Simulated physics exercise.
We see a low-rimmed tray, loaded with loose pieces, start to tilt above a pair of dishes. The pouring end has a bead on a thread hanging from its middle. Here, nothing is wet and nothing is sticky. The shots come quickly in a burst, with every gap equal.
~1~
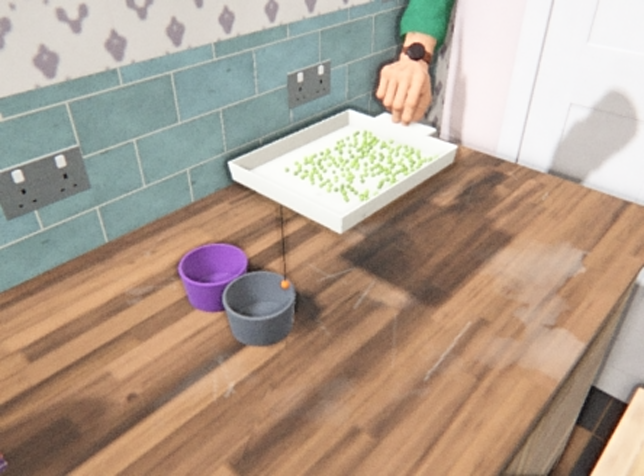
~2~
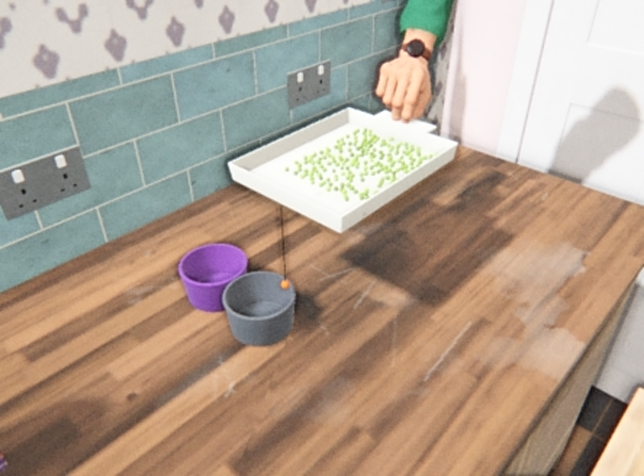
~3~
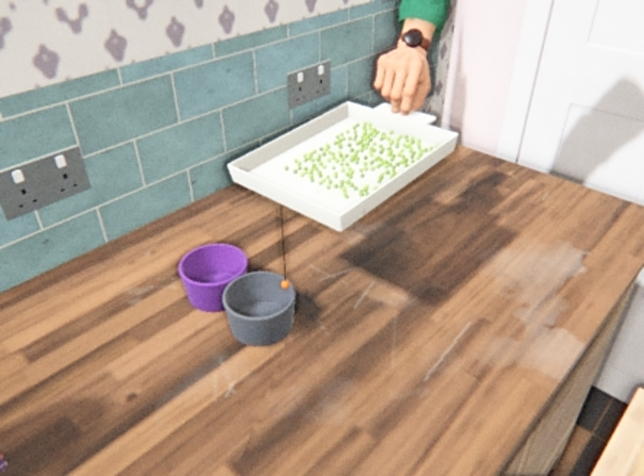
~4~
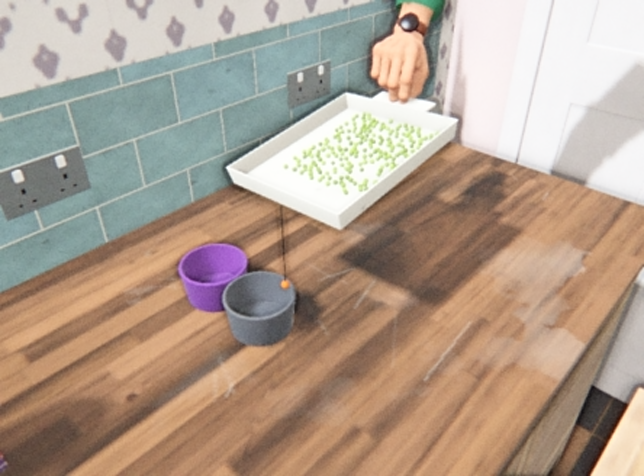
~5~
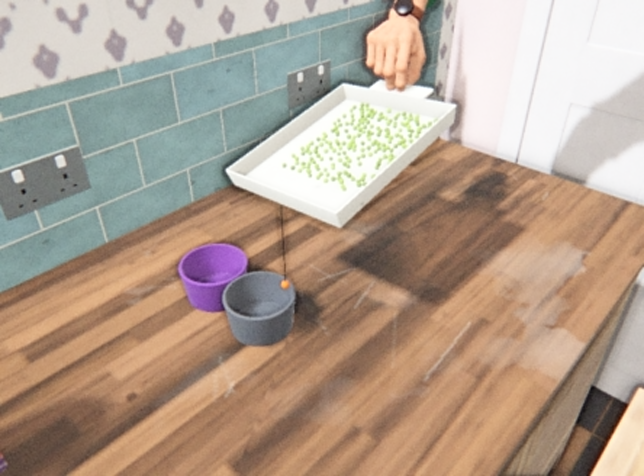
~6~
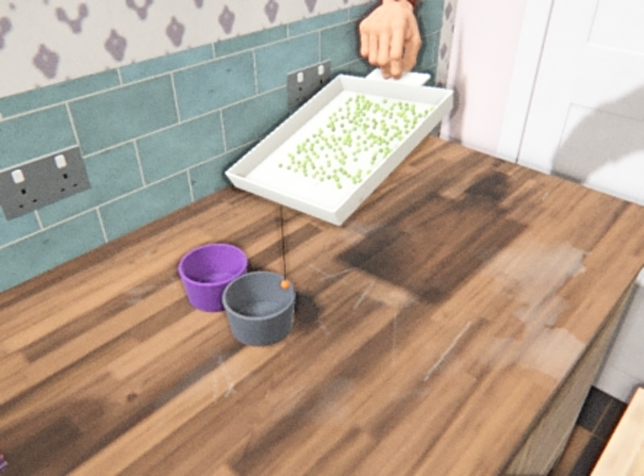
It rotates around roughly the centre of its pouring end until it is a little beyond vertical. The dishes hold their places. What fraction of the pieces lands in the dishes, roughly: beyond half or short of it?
Beyond half.
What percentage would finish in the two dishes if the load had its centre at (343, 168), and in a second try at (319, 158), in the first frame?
First some 70, then 70 per cent.
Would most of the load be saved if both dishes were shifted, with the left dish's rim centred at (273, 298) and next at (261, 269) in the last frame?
Well, it comes to a lesser portion at first and a greater portion after that.
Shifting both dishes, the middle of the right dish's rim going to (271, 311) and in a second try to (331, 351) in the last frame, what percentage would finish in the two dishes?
In order, 90 % and 0 %.
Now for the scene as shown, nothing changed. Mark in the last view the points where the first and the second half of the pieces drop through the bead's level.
Earlier portion about (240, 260); later portion about (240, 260).
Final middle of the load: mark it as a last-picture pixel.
Roughly at pixel (232, 297).
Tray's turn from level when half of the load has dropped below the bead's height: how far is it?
Around 115 degrees of turn.
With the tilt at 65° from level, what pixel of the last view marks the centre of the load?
Mark it at roughly (256, 187) in the final frame.
Just after the last frame, tray tipped steeply; almost all on the tray; just a few in the left dish; just a few outside both; about a tenth in the air.
A moment on, tray tipped past a quarter turn; roughly two thirds on the tray; about a tenth in the right dish; about a tenth in the left dish; just a few outside both; about a tenth in the air.
Further on, tray tipped past a quarter turn; roughly a third in the right dish; roughly half in the left dish; roughly a quarter outside both; just a few in the air.
When it is over, tray tipped past a quarter turn; roughly a third in the right dish; roughly half in the left dish; roughly a quarter outside both; just a few in the air.
